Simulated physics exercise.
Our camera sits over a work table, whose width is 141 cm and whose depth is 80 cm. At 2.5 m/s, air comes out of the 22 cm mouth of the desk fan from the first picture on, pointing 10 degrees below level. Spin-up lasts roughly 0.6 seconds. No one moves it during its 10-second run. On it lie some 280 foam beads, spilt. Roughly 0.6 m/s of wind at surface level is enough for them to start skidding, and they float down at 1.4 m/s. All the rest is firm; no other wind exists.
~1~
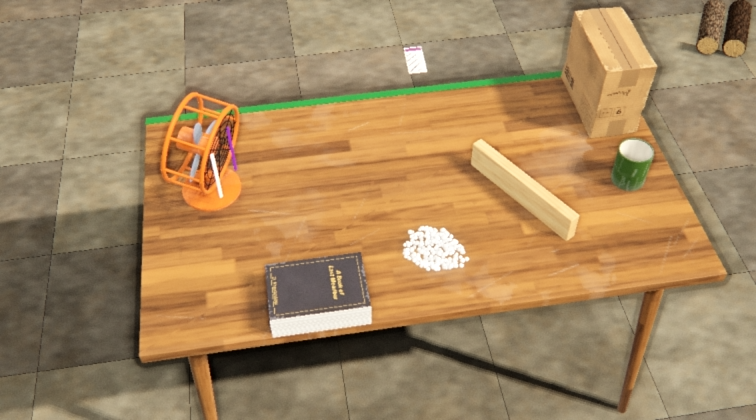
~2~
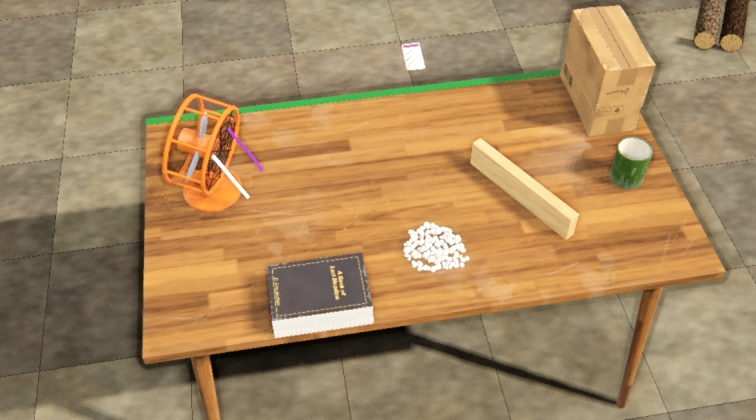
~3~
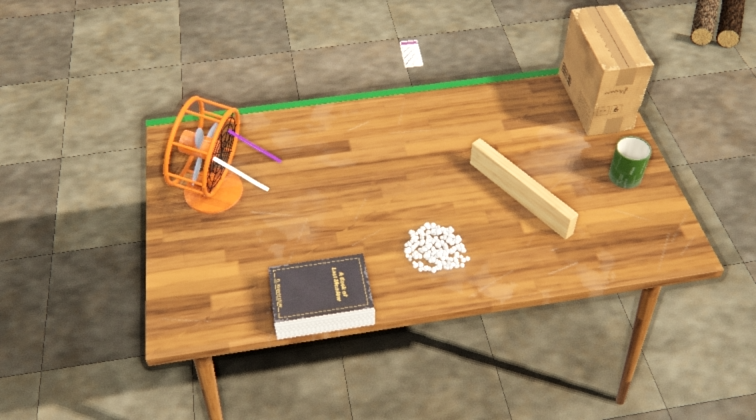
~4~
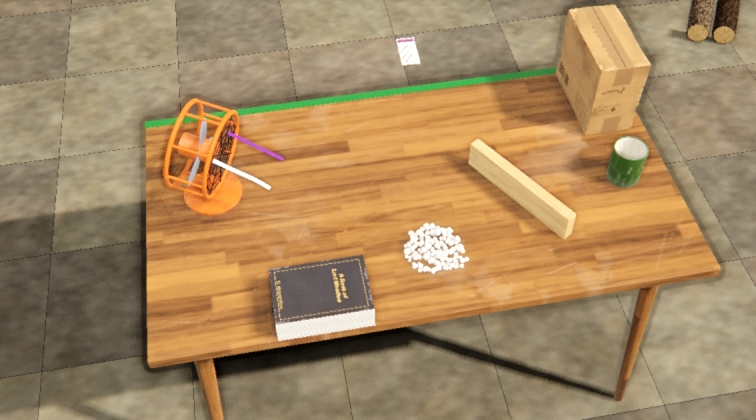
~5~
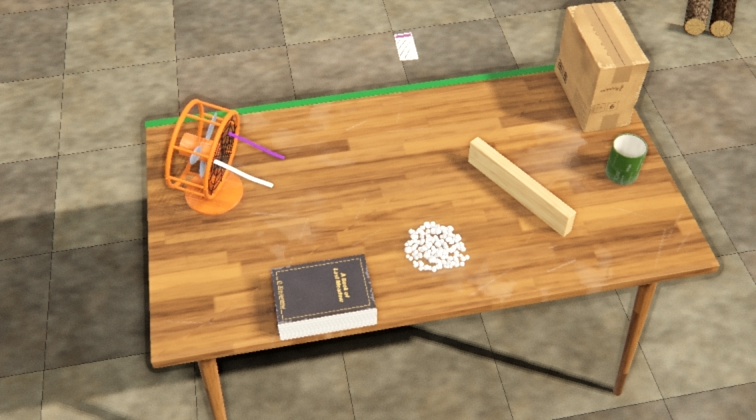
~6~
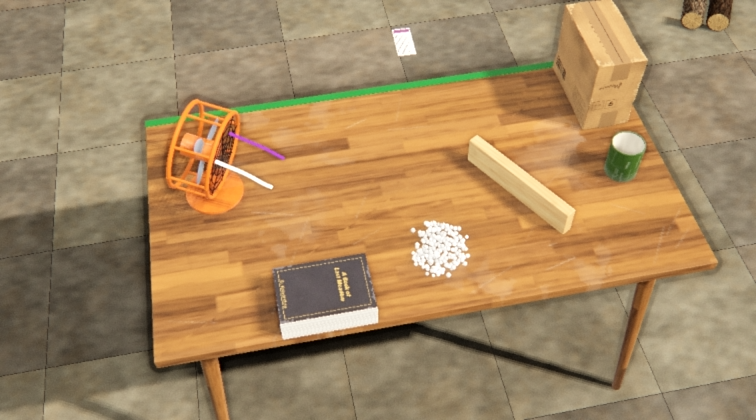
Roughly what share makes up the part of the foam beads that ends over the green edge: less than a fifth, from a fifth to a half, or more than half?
The share stays beneath one fifth.
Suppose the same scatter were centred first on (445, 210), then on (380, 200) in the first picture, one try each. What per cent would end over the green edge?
In turn: 0 per cent, 0 per cent.
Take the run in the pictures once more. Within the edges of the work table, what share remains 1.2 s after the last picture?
Around 0 %.
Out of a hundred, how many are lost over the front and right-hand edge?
About 100 % front, about 0 % right-hand.
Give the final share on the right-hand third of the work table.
Around 0 per cent.
Then, 1.2 s after the last picture, 0 % are on the move or not yet settled, 0 % are over the green edge.
Then, 2.4 s after the last picture, 0 % are on the move or not yet settled, 0 % are over the green edge.
Then, 4.7 s after the last picture, 0 % are on the move or not yet settled, 0 % are over the green edge.
Then, 9.2 s after the last picture, at the end, 0 % are over the green edge.
